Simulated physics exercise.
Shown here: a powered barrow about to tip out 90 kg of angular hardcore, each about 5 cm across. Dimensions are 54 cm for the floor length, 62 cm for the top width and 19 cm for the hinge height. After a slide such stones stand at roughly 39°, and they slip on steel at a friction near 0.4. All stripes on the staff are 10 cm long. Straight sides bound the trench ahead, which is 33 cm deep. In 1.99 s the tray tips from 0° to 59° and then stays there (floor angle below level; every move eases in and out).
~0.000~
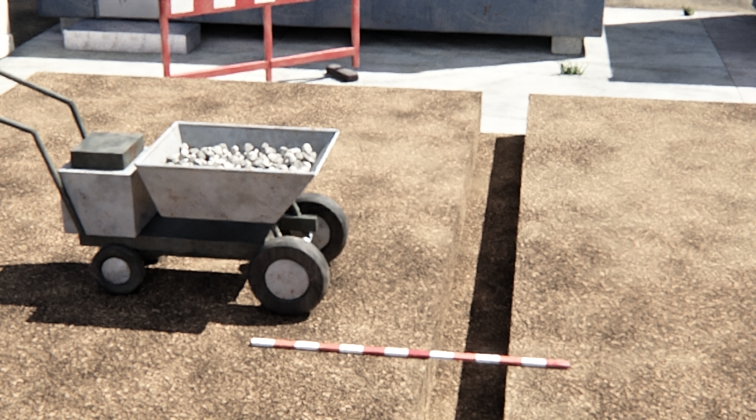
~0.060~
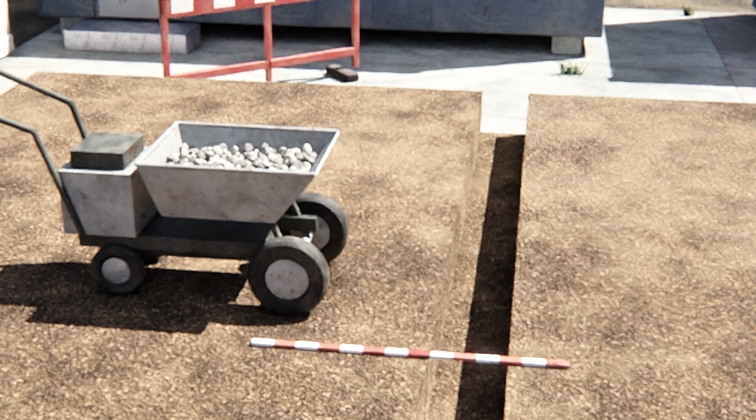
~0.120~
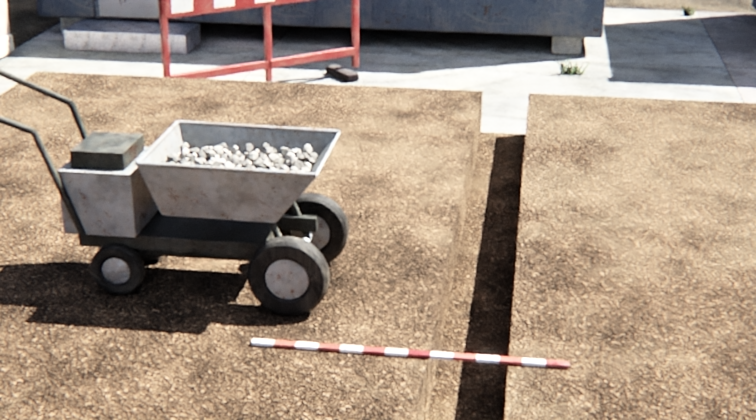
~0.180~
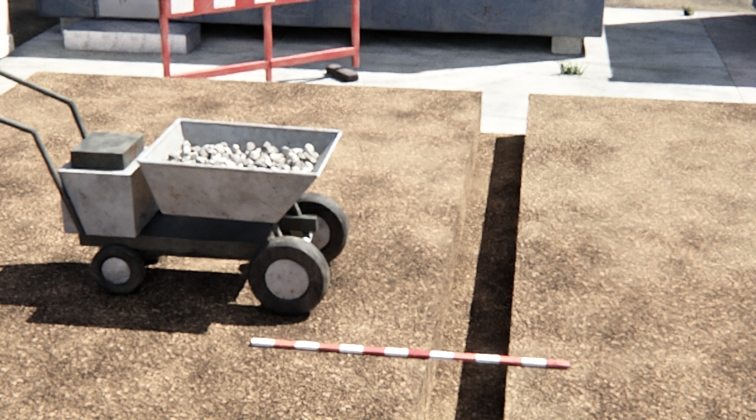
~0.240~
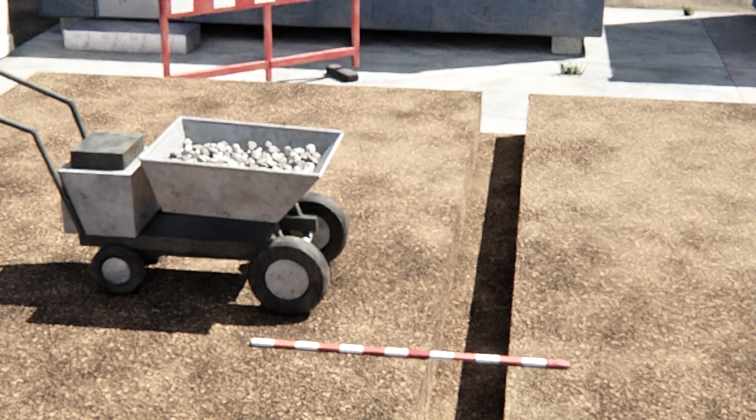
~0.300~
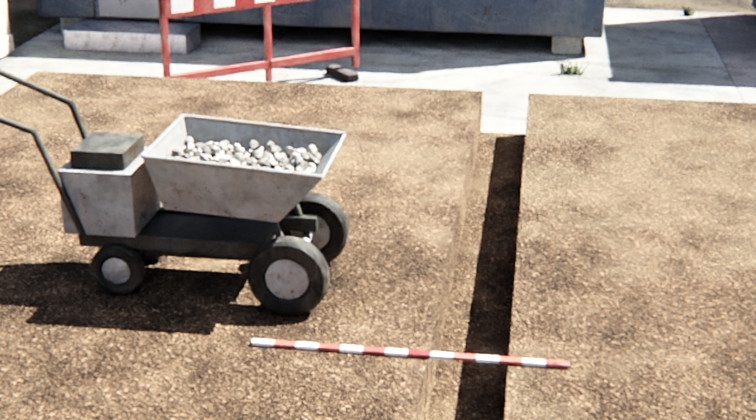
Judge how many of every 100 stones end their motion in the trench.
I would put it near 12 out of 100.
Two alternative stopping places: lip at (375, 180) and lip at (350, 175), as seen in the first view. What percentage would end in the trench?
Result: Close to 20 then close to 20 per cent.
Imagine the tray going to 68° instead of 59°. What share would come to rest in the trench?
In that case some 55 per cent.
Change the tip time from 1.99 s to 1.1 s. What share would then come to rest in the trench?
I'd put it at roughly 20 per cent.
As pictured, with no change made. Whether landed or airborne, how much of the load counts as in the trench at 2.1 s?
By that point it's something like 0 in a hundred.
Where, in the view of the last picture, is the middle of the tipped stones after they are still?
In the last view, about (459, 361).
After 1.5 s the floor is at 50°; 100 % in the tray; the foremost stones are at (380, 206).
After 2.1 s the floor is at 59°; 98 % in the tray, 1 % short of the trench, 1 % in the trench; the foremost stones are at (442, 302).
After 2.4 s the floor is at 59°; 90 % in the tray, 7 % short of the trench, 3 % in the trench; the foremost stones are at (492, 363).
After 4.4 s the floor is at 59°; 79 % in the tray, 9 % short of the trench, 12 % in the trench; the foremost stones are at (504, 369).
